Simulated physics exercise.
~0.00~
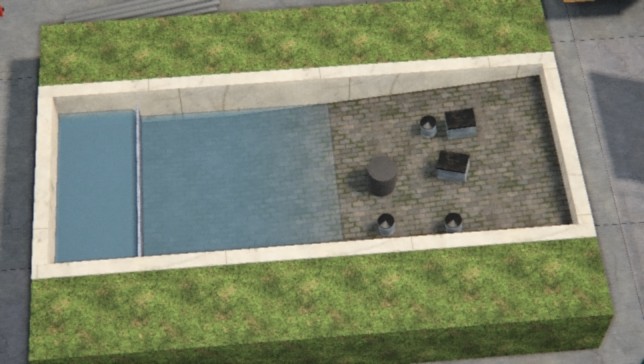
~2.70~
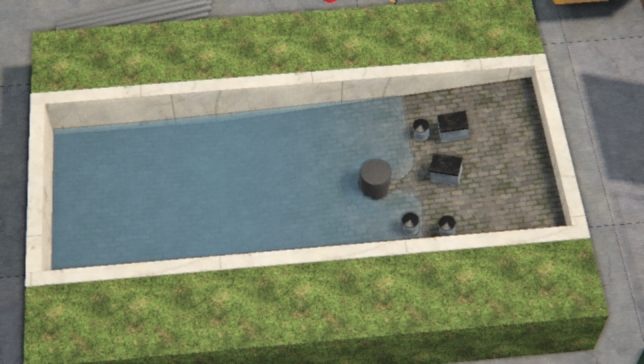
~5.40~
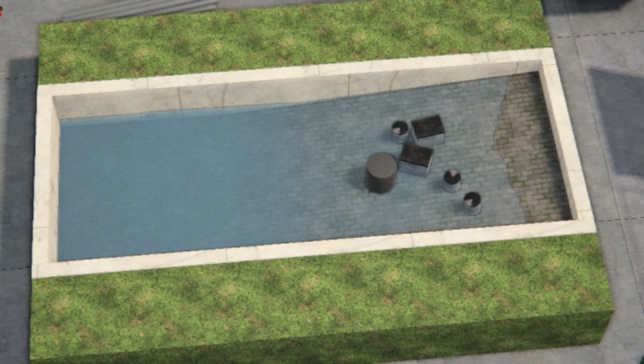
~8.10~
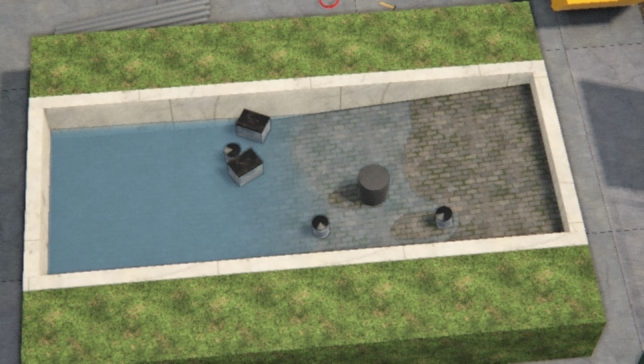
Blue water stands in a long, pale-walled basin between grassy banks, seen from above, with a higher strip held behind a thin barrier at the left. On the bare paving at the right sit two dark boxes, three small dark pails and a thick round post. Once the barrier is gone, the water spreads right, past the post and in among the pails and boxes. It climbs nearly to the right end, shifting the loose things. Then it draws back left, carrying both boxes and one pail far that way, while two pails end upright near the lower wall, either side of the post.
